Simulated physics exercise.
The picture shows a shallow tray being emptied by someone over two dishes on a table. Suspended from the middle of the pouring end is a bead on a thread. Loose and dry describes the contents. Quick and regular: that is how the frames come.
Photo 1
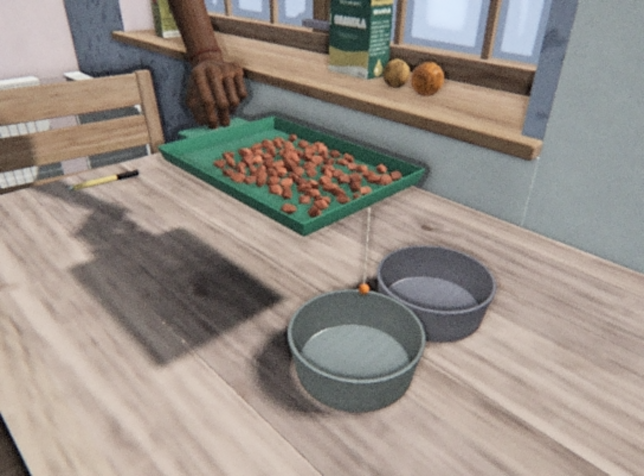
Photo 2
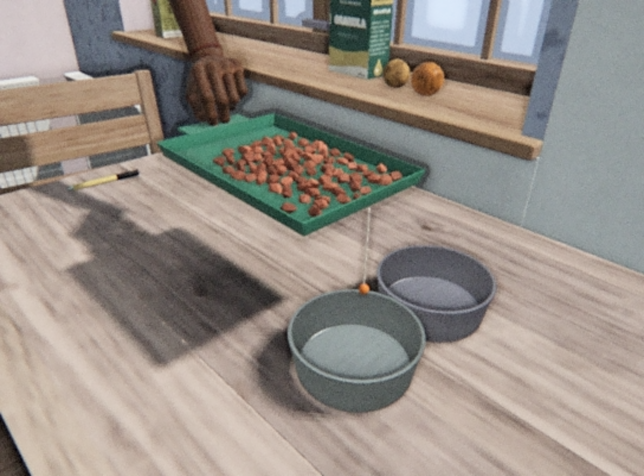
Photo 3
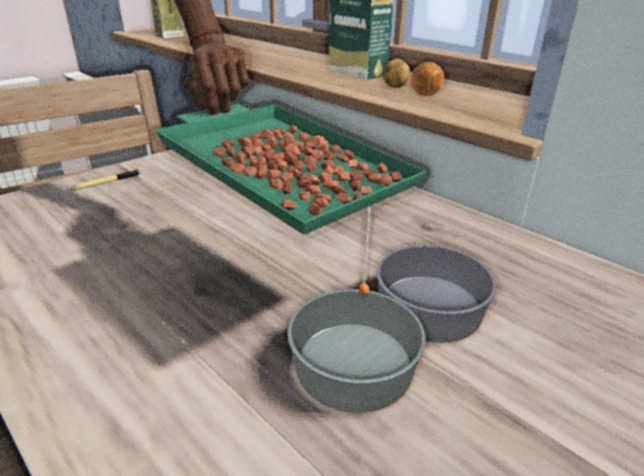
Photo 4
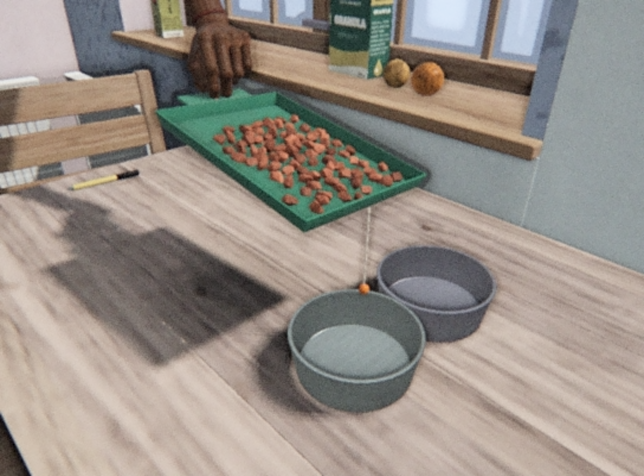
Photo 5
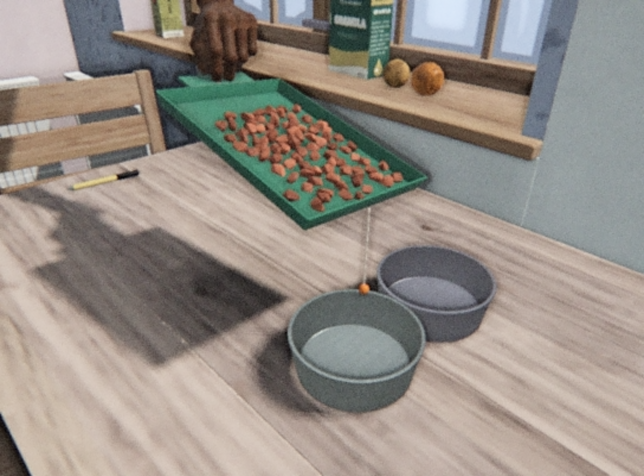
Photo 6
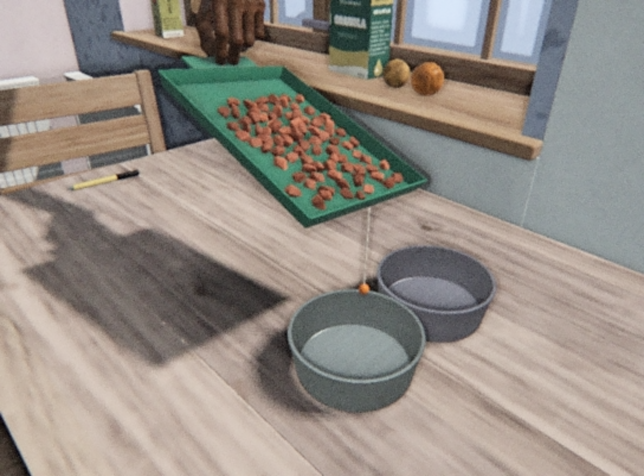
A hand raises the back of a green tray of reddish chunks above two bowls.
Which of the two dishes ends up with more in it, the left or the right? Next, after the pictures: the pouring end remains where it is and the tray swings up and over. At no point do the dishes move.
Bigger share: Right.
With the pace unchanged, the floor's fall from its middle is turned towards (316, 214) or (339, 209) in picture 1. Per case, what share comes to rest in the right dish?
0 % and 0 %.
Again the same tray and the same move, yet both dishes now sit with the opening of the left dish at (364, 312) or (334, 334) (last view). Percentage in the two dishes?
It would be roughly 90 per cent for the first and roughly 90 per cent for the second.
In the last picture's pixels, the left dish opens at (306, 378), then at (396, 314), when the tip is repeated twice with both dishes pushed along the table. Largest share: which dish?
Place 1 - the dish at right; place 2 - the dish at left.
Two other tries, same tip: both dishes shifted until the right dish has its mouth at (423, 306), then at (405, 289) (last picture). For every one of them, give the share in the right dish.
About 80 per cent first, then about 90 per cent.
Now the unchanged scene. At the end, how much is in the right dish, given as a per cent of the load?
Near 70 %.
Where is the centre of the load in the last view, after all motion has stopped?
The centre settles at about (424, 315).
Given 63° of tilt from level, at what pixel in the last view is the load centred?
Somewhere about (387, 174).
Shortly afterwards, tray tipped steeply; all but a few on the tray; only a few in the air.
Next, tray tipped right over; near a quarter on the tray; a little in the left dish; near a third in the right dish; a little outside both; near a quarter in the air.
Some moments later, tray tipped past a quarter turn; near a quarter in the left dish; near two thirds in the right dish; a little outside both.
In the end, tray tipped past a quarter turn; near a quarter in the left dish; near two thirds in the right dish; a little outside both.
